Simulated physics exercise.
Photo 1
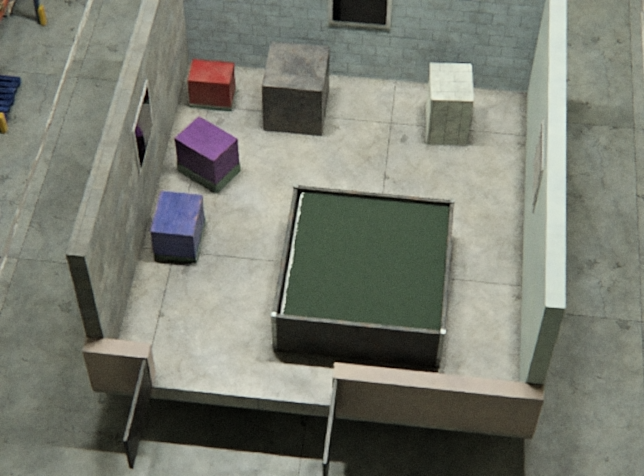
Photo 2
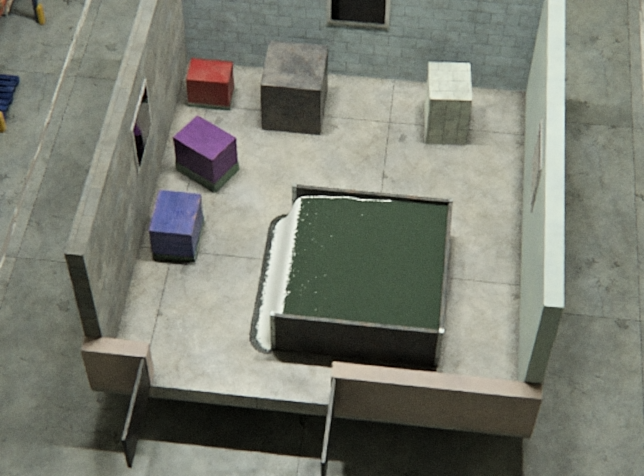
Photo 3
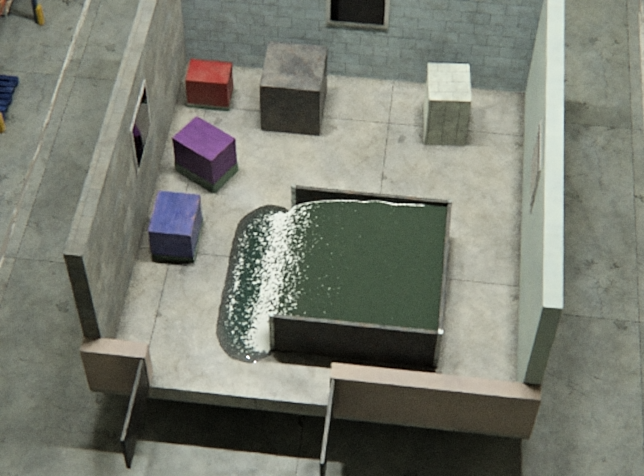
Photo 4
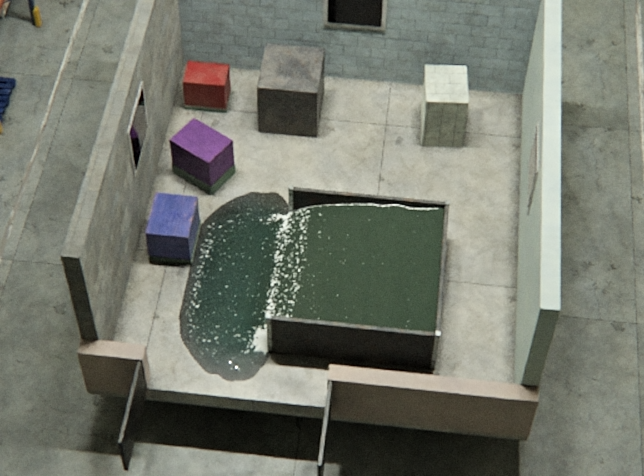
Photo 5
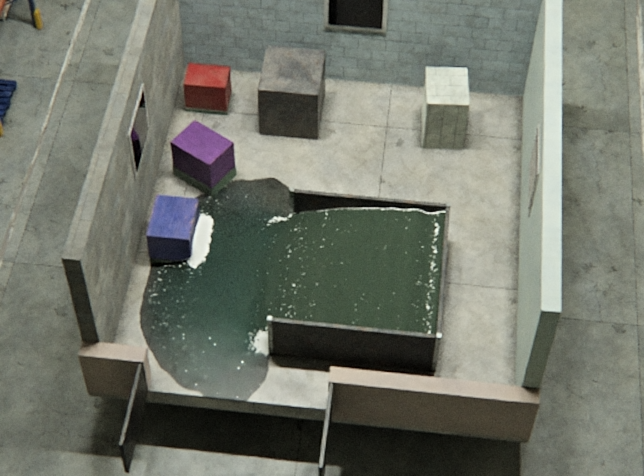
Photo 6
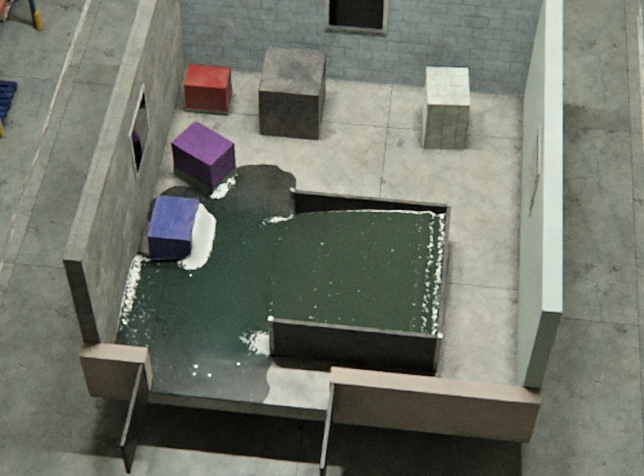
We see a tank of still, dark green water in a walled room; water pours out its left side, spreads foaming across the floor, surrounds the blue block, and reaches the purple block and the left wall.
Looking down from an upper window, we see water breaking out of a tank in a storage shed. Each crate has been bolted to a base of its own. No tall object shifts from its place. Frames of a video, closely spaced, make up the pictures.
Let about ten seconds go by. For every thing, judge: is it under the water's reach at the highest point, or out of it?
Purple crate: Within reach, so wet; blue crate: Within reach, so wet; red crate: Within reach, so wet.
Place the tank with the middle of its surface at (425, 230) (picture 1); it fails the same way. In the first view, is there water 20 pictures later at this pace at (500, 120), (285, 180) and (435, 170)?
Results in order - left untouched, swamped, left untouched.
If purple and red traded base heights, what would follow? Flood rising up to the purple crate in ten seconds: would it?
Purple crate: Flooded.
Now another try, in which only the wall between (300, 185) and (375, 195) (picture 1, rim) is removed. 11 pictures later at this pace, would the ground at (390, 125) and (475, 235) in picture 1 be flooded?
Taking the two spots in turn: Swamped and parched.
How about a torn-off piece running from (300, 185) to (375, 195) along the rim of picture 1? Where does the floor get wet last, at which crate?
That would be the blue crate.
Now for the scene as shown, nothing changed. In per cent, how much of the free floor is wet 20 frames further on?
My guess is around 70 in a hundred.
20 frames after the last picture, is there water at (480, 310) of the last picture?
Answer: No flooding.
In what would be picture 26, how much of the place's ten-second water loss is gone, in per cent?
Around 40 percent.
A moment on, water covers 35 % of the floor; the purple crate water round its plinth, the blue crate water round its plinth, the red crate not reached.
Next, water covers 45 % of the floor; the purple crate water round its plinth, the blue crate water round its plinth, the red crate water round its plinth.
Then, water covers 70 % of the floor; the purple crate water round its plinth, the blue crate water round its plinth, the red crate water round its plinth.
Later, water covers 90 % of the floor; the purple crate water round its plinth, the blue crate water round its plinth, the red crate water round its plinth.
In the end, water covers 100 % of the floor; the purple crate was topped, the blue crate was topped, the red crate was topped.
